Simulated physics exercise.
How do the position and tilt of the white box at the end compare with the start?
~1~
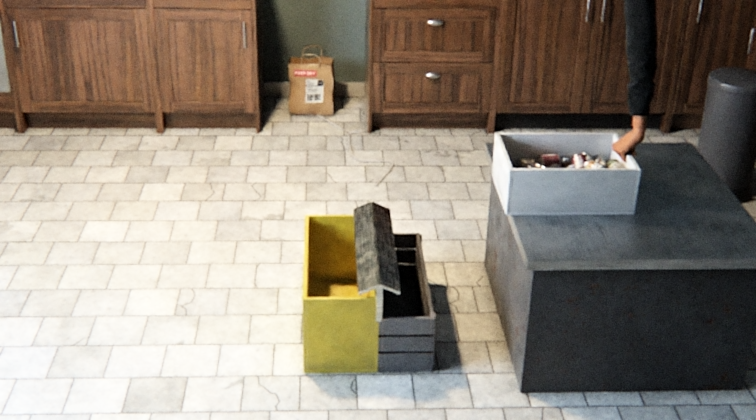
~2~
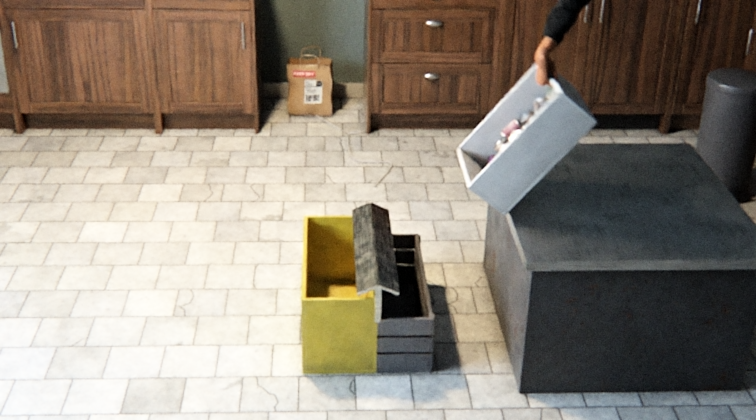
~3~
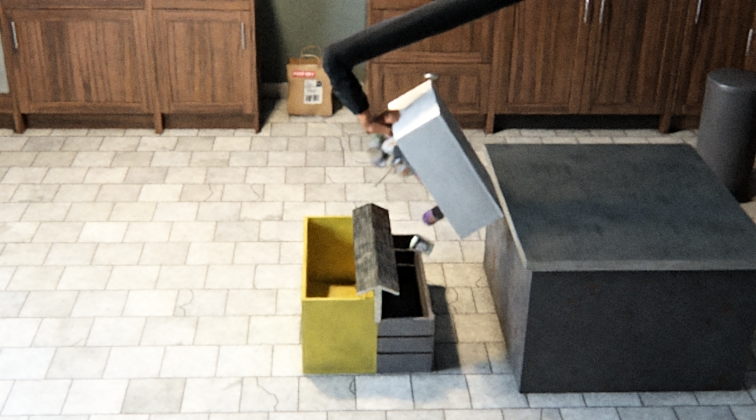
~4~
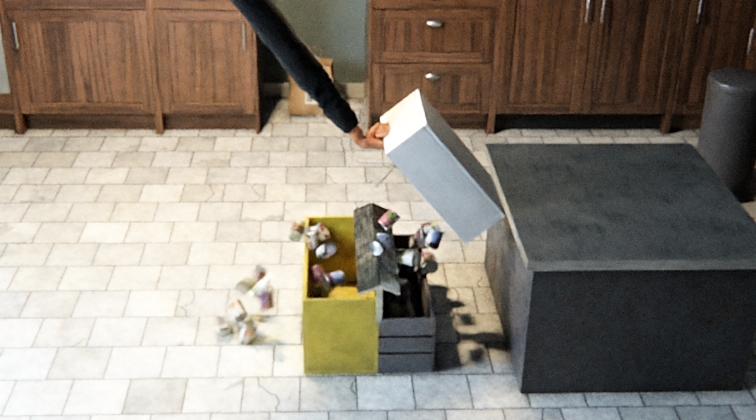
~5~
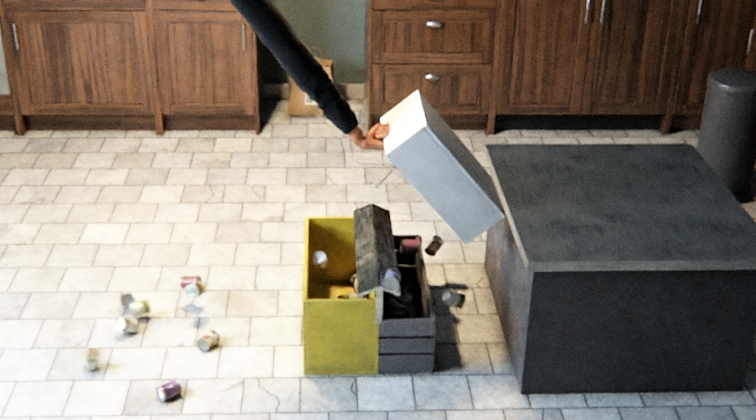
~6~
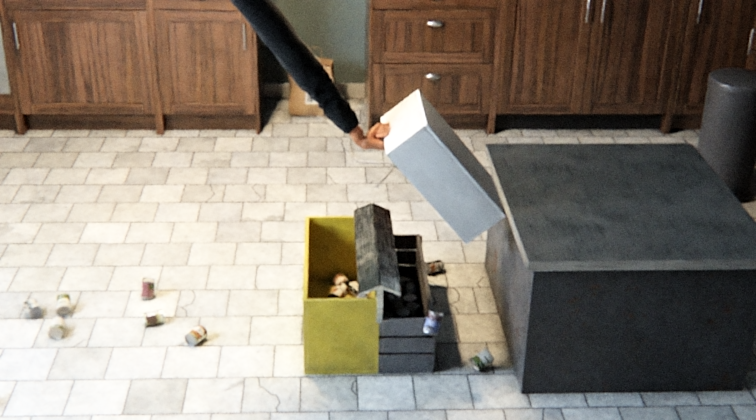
At the start the white box sits level on top of the dark grey bench, but by the end it is farther left, held steeply tipped with its mouth facing down beside the bench's left edge.
